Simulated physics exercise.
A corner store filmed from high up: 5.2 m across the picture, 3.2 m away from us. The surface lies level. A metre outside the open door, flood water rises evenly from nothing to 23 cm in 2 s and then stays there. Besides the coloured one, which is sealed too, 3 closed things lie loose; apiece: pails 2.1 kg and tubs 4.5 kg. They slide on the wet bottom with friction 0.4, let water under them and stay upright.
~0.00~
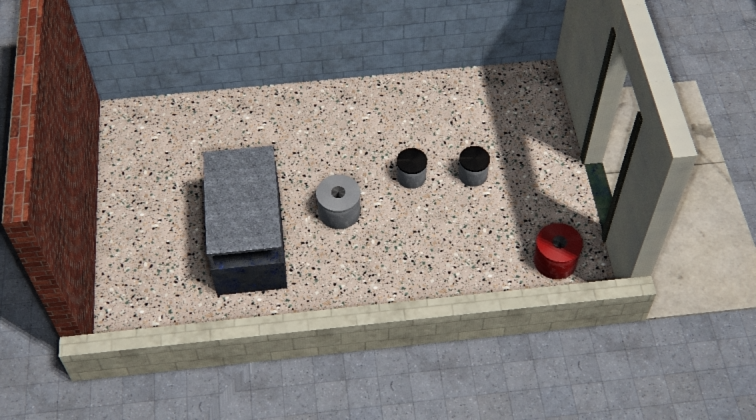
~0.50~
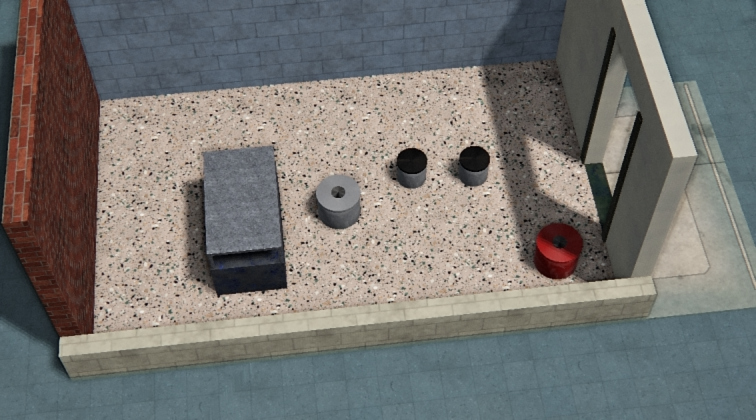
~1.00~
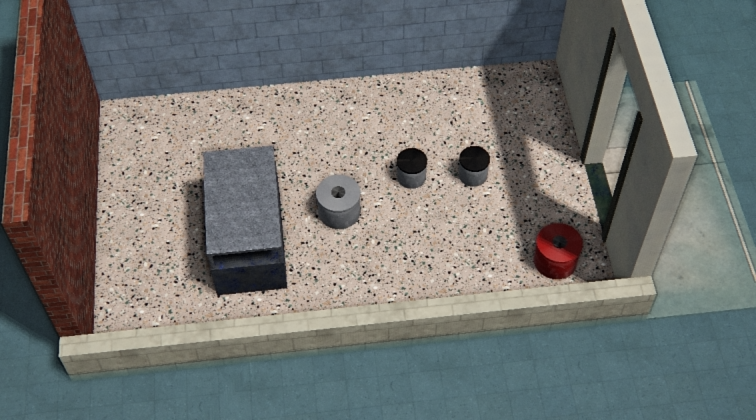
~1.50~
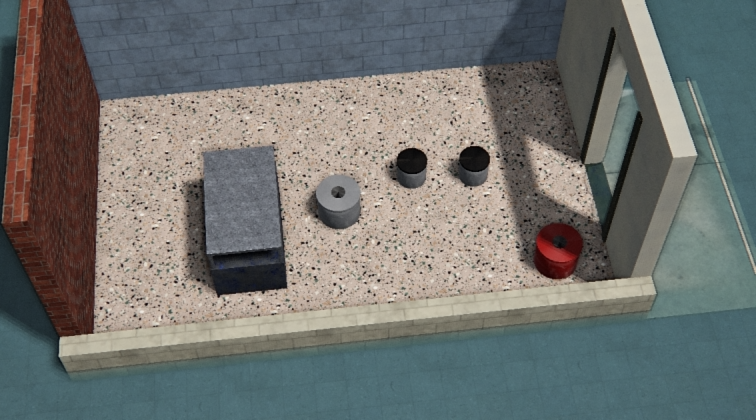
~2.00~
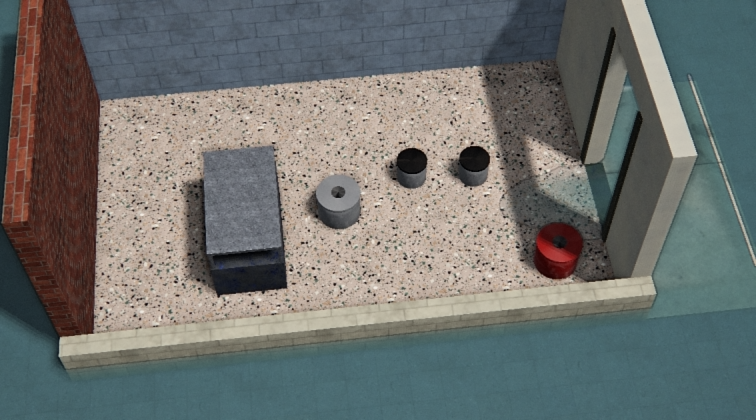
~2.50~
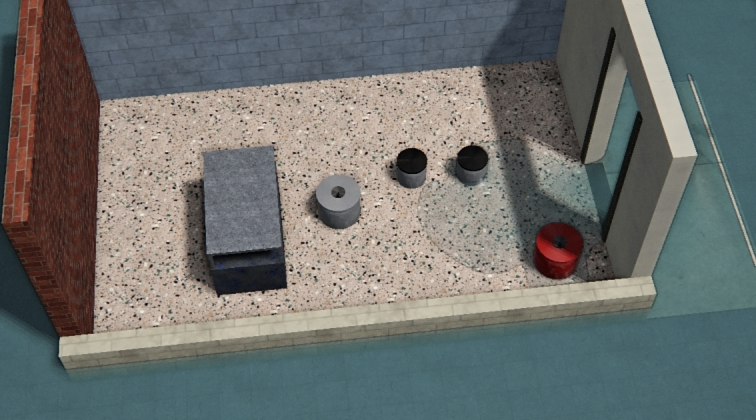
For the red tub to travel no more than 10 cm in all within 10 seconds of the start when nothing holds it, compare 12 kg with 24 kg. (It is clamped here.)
I expect that only the larger load is enough.
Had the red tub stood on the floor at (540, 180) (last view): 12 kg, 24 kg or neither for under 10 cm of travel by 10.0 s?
Neither holds.
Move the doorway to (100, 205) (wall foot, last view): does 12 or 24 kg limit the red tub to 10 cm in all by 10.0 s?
In that case only the larger load is enough.
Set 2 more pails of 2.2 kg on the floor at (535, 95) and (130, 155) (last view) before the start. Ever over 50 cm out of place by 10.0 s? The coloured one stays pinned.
In that order: Under, more.
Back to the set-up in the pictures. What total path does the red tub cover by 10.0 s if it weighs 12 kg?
Some 30 cm in all.
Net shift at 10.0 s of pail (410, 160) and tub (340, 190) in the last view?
In turn: 250 cm, 250 cm.
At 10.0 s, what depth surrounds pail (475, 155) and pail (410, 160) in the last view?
Roughly 7 and 13 cm.
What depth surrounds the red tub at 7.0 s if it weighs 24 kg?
About 5 cm.
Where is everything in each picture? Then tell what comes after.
The first frame shows the red tub at (560, 242), on the bottom; 0.0 m2 under water; 0 of 4 have shifted.
The second frame shows the red tub at (560, 242), on the bottom; 0.0 m2 under water; 0 of 4 have shifted.
The third frame shows the red tub at (560, 242), on the bottom; 0.0 m2 under water; 0 of 4 have shifted.
The fourth frame shows the red tub at (560, 242), on the bottom; water covers 0.0 m2; 0 of 4 have shifted.
The fifth frame shows the red tub at (560, 242), on the bottom; 0.6 m2 under water; 0 of 4 have shifted.
The sixth frame shows the red tub at (560, 242), on the bottom; water covers 2.2 m2; 0 of 4 have shifted.
After 3.5 s the red tub would be 27 cm from its start with 12 kg and 0 cm from its start with 24 kg; 5 cm of water round it then.
After 4.5 s the red tub would be 31 cm from its start with 12 kg and 0 cm from its start with 24 kg; 4 cm of water round it then.
After 7.0 s the red tub would be 31 cm from its start with 12 kg and 0 cm from its start with 24 kg; 5 cm of water round it then.
After 10.0 s the red tub would be 31 cm from its start with 12 kg and 0 cm from its start with 24 kg; 7 cm of water round it then.
